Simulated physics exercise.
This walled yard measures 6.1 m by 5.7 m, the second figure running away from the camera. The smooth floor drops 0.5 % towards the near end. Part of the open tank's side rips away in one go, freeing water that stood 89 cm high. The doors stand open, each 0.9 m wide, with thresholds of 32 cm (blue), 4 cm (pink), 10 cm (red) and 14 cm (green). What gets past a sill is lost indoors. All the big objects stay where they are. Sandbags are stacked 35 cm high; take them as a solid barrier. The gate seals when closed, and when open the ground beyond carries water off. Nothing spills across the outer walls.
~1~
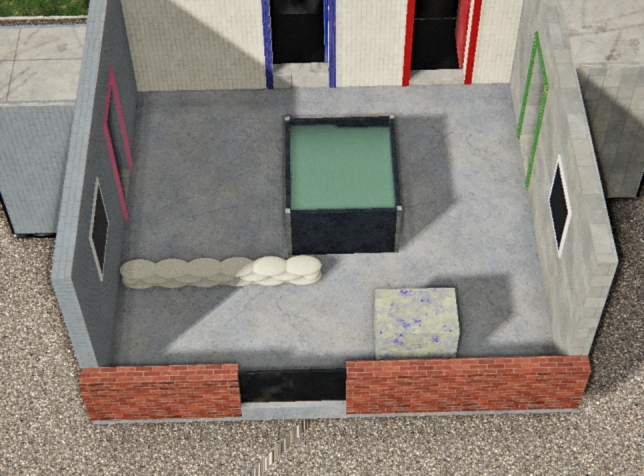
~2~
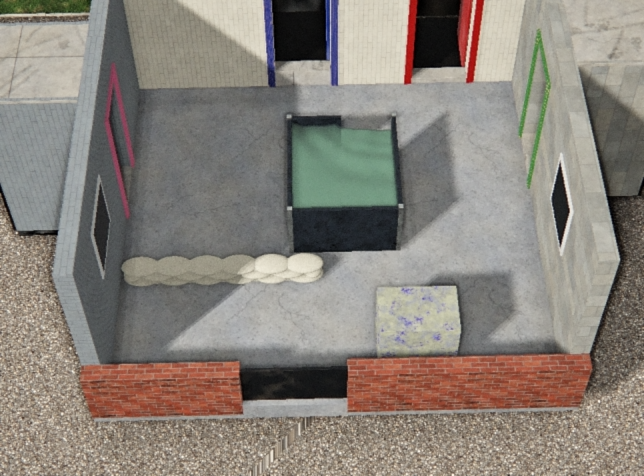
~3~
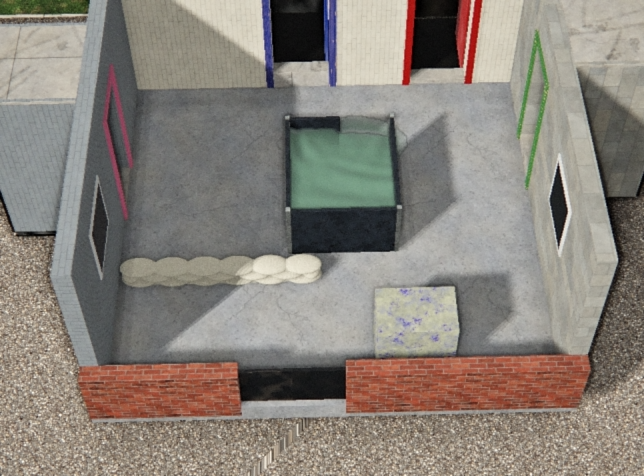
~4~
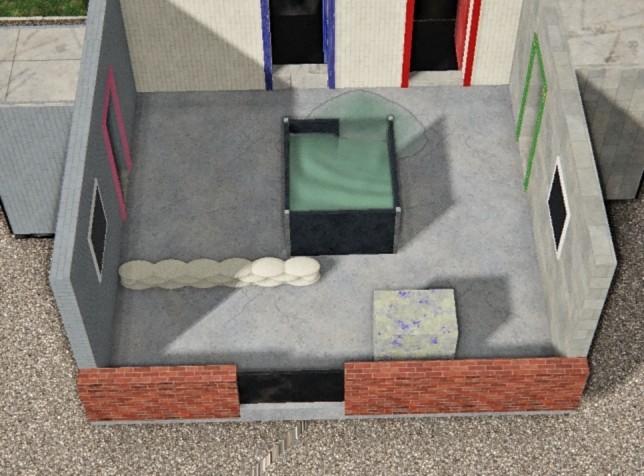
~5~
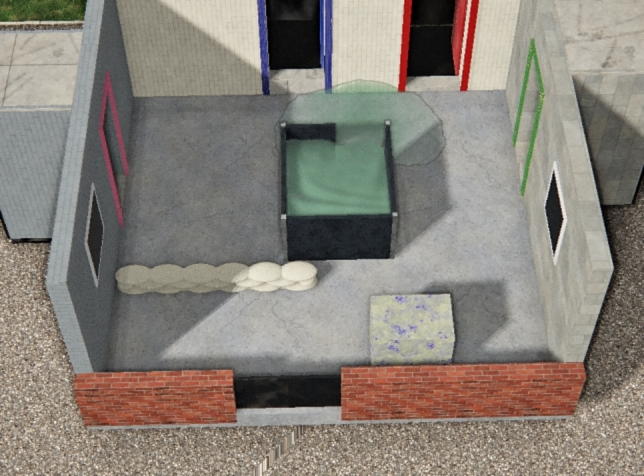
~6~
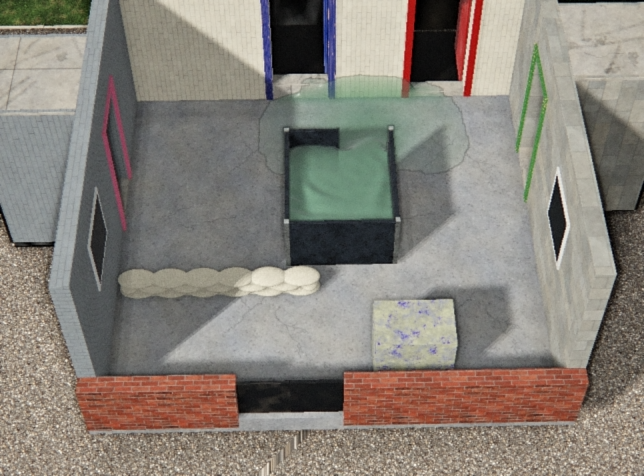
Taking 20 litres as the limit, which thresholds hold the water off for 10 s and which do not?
Door by door: At the blue door it does not reach the limit; at the pink door it exceeds the limit; at the red door it exceeds the limit; at the green door it stays under the limit.
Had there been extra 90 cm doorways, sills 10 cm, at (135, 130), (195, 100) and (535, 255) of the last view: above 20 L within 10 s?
In turn: Past it, below, below.
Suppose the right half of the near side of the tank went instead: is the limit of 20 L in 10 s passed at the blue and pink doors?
Then: Blue below, pink below.
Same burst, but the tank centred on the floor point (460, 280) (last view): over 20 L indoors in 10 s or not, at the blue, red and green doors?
Against that limit: Blue not over, red above, green above.
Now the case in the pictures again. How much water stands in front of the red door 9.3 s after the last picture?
About 6.5 cm.
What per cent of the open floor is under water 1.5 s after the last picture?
Near 30 per cent is wet.
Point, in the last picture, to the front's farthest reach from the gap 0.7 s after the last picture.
At about (149, 105).
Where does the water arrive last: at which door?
Last comes the pink one.
Then, 0.7 s after the last picture water covers 20 % of the floor and is deepest (48 cm) near (358, 102); blue door 28 cm at the sill, 0 L in, pink door not reached, red door 26 cm at the sill, 35 L in, green door not reached.
Then, 1.5 s after the last picture water covers 30 % of the floor and is deepest (40 cm) near (502, 107); blue door 22 cm at the sill, 2 L in, pink door not reached, red door 21 cm at the sill, 92 L in, green door 8 cm at the sill, 0 L in.
Then, 2.8 s after the last picture water covers 60 % of the floor and is deepest (26 cm) near (491, 108); blue door 16 cm at the sill, 3 L in, pink door 9 cm at the sill, 12 L in, red door 17 cm at the sill, 129 L in, green door 11 cm at the sill, 0 L in.
Then, 5.3 s after the last picture water covers 85 % of the floor and is deepest (15 cm) near (132, 275); blue door 9 cm at the sill, 3 L in, pink door 6 cm at the sill, 35 L in, red door 11 cm at the sill, 152 L in, green door 8 cm at the sill, 0 L in.
Then, 9.3 s after the last picture water covers 95 % of the floor and is deepest (12 cm) near (508, 398); blue door 6 cm at the sill, 3 L in, pink door 5 cm at the sill, 48 L in, red door 7 cm at the sill, 154 L in, green door 5 cm at the sill, 0 L in.
